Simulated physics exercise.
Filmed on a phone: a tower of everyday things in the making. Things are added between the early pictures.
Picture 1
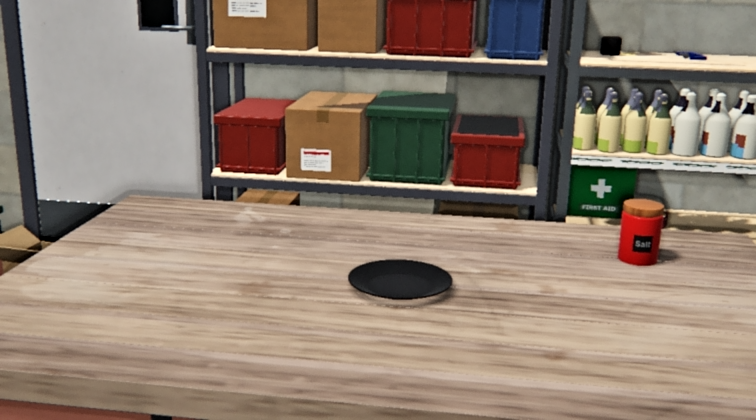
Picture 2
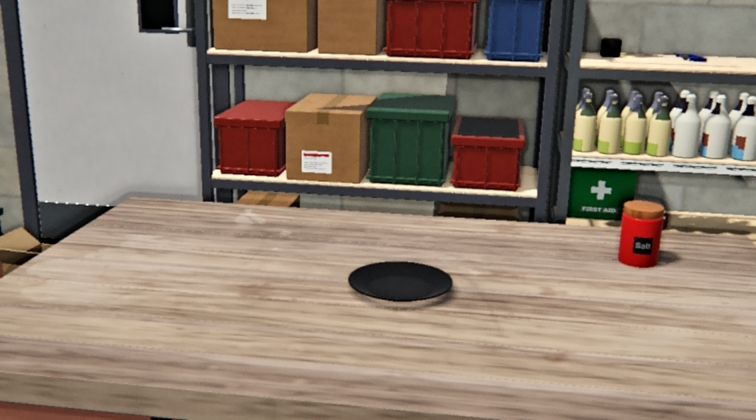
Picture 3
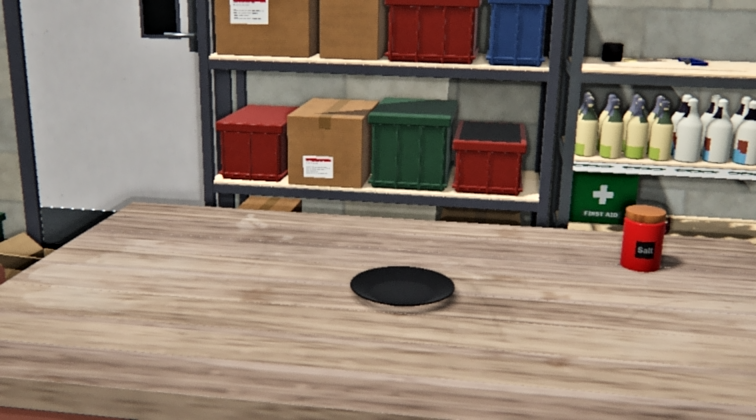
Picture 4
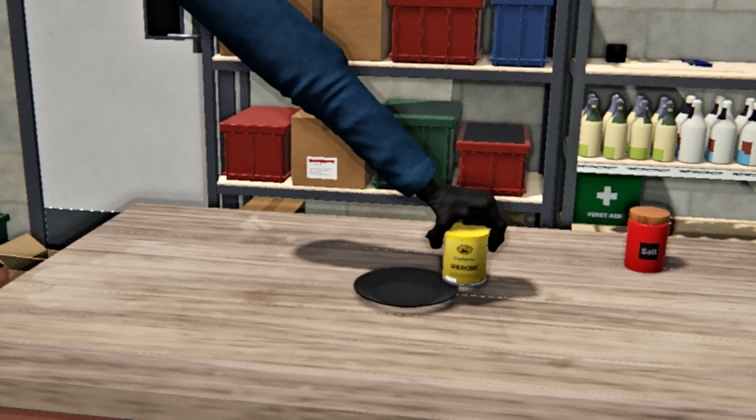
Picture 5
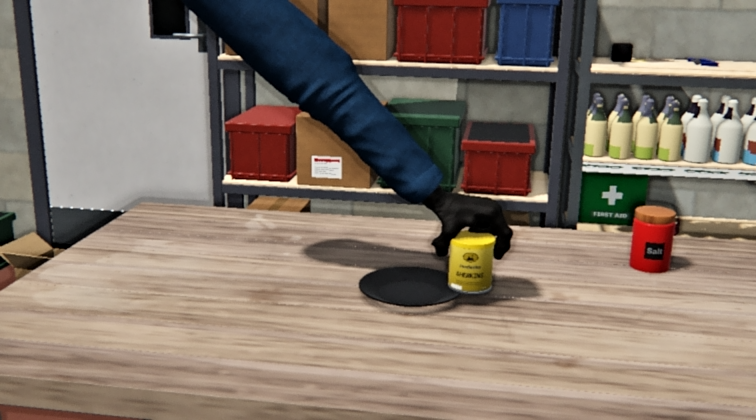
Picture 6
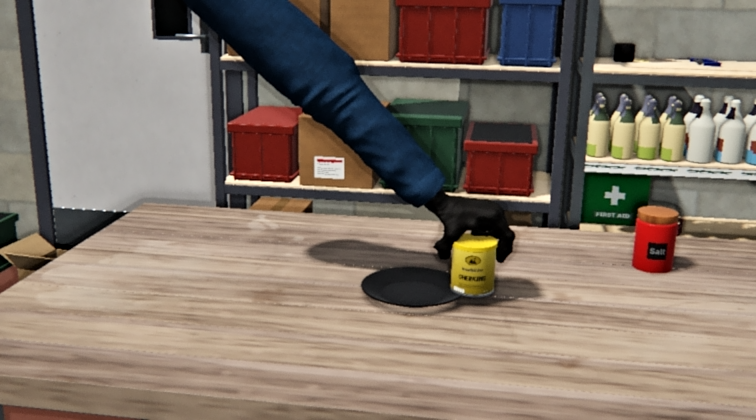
Gloved hand in a blue sleeve lowering a yellow tin onto the right edge of a black plate on a wooden table.
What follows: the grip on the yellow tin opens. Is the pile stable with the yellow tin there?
It comes apart.
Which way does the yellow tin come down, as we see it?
To the right.
Then, 0.20 s on from there, yellow tin turned 23° from how it was put near (483, 270).
Then, 0.50 s on from there, yellow tin on its side near (518, 281).
Then, 0.70 s on from there, yellow tin resting near (520, 280).
Then, 2.20 s on from there, yellow tin on its side near (519, 285).
In the end, toppled in the pile, yellow tin; the other 2 unmoved. At the end, from the last picture's camera, yellow tin near (519, 286). The pile gives way.
